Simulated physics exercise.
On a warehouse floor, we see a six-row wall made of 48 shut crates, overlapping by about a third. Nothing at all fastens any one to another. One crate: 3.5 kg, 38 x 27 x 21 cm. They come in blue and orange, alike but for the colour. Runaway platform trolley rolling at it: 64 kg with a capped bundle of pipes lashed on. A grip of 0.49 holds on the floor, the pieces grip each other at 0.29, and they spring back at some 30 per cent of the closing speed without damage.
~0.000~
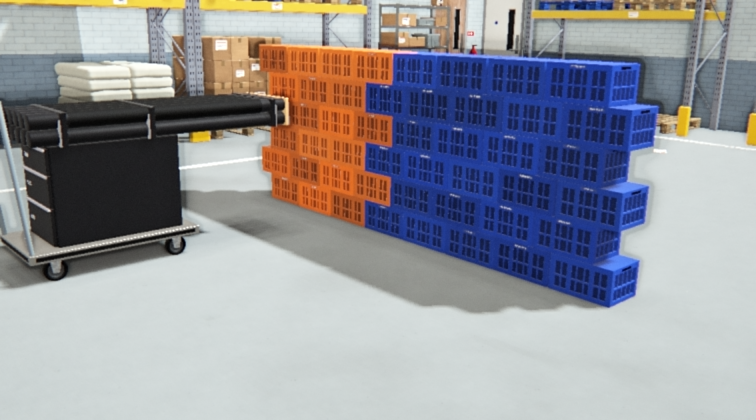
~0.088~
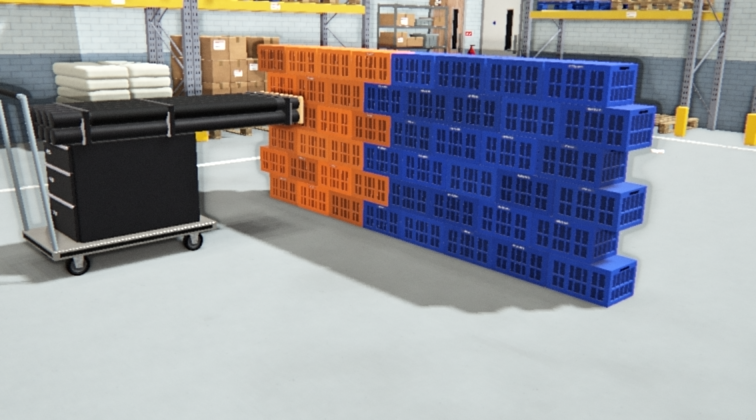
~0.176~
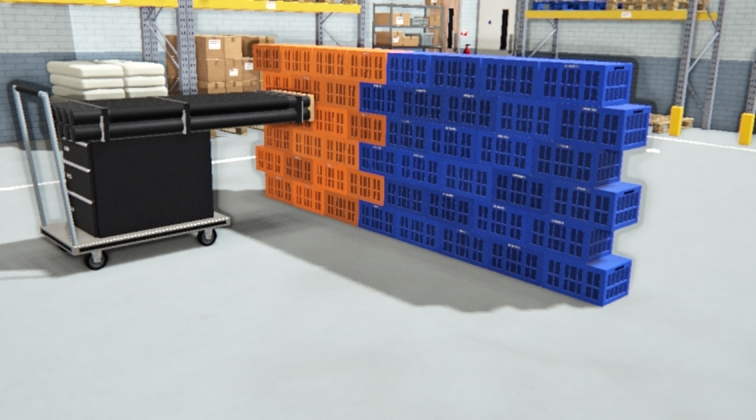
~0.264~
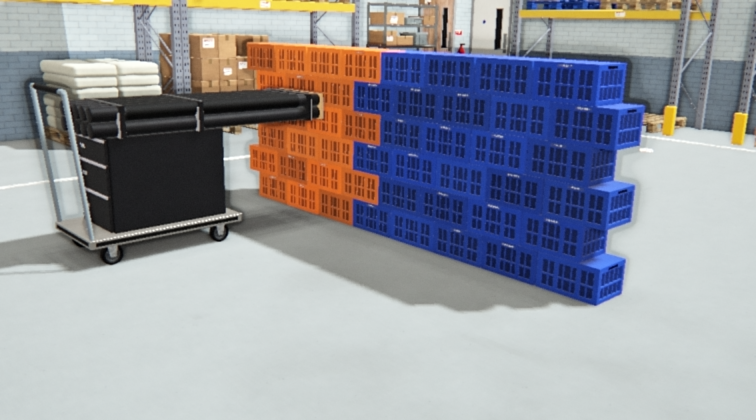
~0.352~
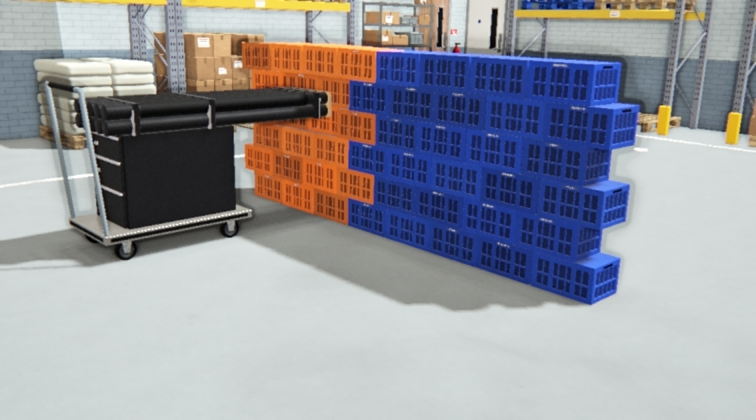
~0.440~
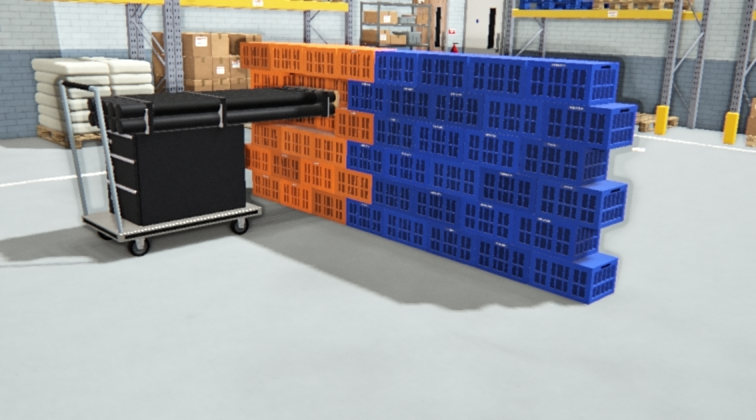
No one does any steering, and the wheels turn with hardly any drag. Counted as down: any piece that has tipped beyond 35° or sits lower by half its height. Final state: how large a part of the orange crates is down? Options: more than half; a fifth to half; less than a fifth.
A fifth to half.
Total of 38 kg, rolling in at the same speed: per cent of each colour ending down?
Then blue 0, orange 50 per cent.
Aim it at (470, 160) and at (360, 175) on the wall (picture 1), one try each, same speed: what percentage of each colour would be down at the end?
First try then second: Blue 60 and 20, orange 0 and 70 per cent.
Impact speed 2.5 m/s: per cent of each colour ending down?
Down at the end: Blue 0 per cent, orange 30 per cent.
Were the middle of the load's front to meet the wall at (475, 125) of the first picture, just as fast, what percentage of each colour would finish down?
Then blue ends 30 per cent down and orange 0 per cent.
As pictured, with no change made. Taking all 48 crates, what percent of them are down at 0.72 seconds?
0 per cent.
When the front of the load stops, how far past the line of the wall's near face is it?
I'd say around 80 cm, more or less.
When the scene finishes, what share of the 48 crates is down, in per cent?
Roughly 10 percent.
By 0.54 s, load 24 cm past the wall's line, still rolling; none of the 21 orange crates down (0 of 48 in all colours); top orange crate moved 42 mm.
By 0.72 s, load 38 cm past the wall's line, still rolling; 1 of the 21 orange crates down (1 of 48 in all colours); top orange crate moved 11 cm.
By 0.96 s, load 57 cm past the wall's line, still rolling; 5 of the 21 orange crates down (5 of 48 in all colours); top orange crate moved 14 cm.
By 1.28 s, load 76 cm past the wall's line, still rolling; 5 of the 21 orange crates down (5 of 48 in all colours); top orange crate moved 14 cm.
When it is over (1.9 s), load 78 cm past the wall's line, stopped; 6 of the 21 orange crates down (6 of 48 in all colours); top orange crate moved 14 cm; top blue crate unmoved. That is 29 per cent. In pixels of the last frame, middles, top orange crate near (384, 64), top blue crate near (456, 72).
